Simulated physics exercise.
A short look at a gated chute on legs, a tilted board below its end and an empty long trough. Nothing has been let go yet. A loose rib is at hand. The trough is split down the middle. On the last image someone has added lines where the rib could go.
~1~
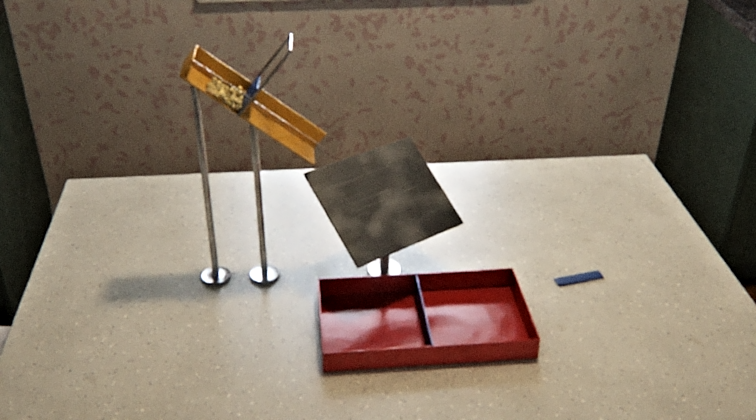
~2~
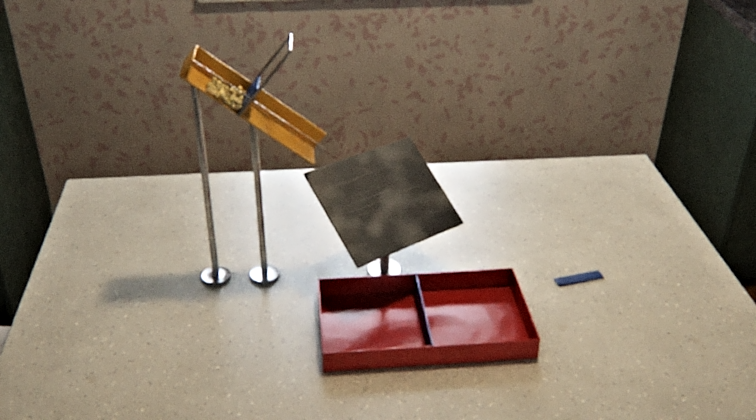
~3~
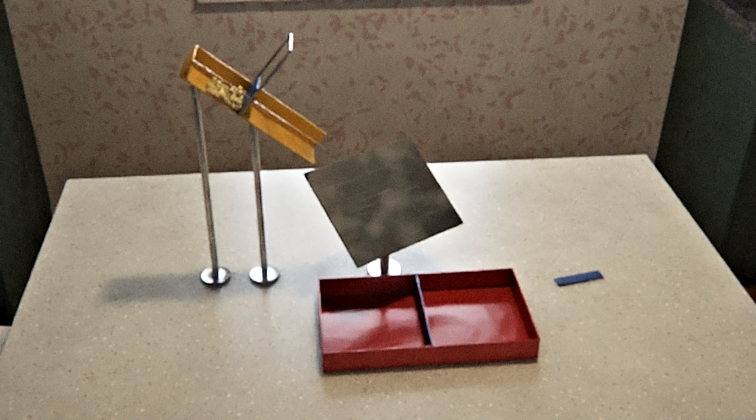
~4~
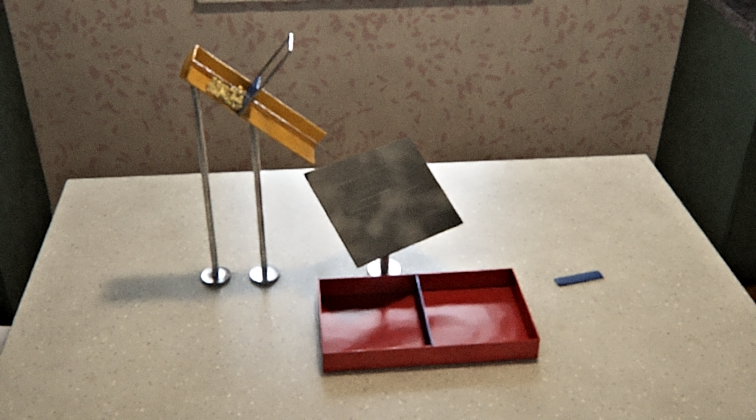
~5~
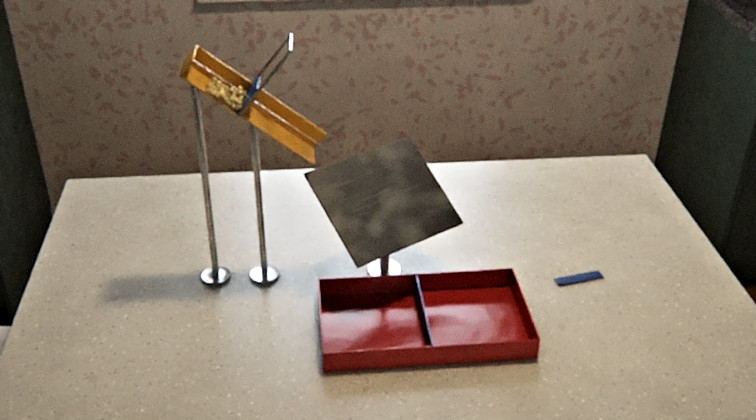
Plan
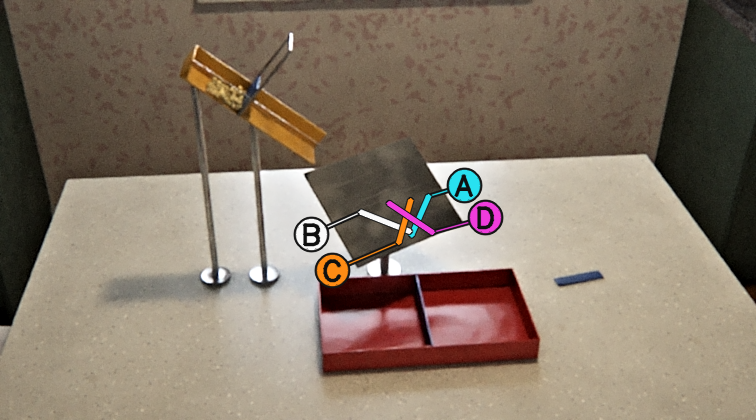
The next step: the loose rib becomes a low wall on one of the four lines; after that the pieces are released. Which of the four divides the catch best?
Use line A.
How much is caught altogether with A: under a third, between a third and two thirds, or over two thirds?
Line A gives over two thirds.
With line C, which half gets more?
More lands on the left.
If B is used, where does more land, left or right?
Right.
On the marked copy, line A from (428, 196) to (411, 235); line B from (360, 212) to (409, 231); line C from (410, 200) to (398, 242); line D from (389, 203) to (432, 232).
With A, of what is caught, roughly two thirds in the left half, roughly a third in the right.
With B, of what is caught, about a tenth in the left half, almost all in the right.
With C, of what is caught, almost all in the left half, about a tenth in the right.
With D, of what is caught, about a tenth in the left half, the larger part in the right.
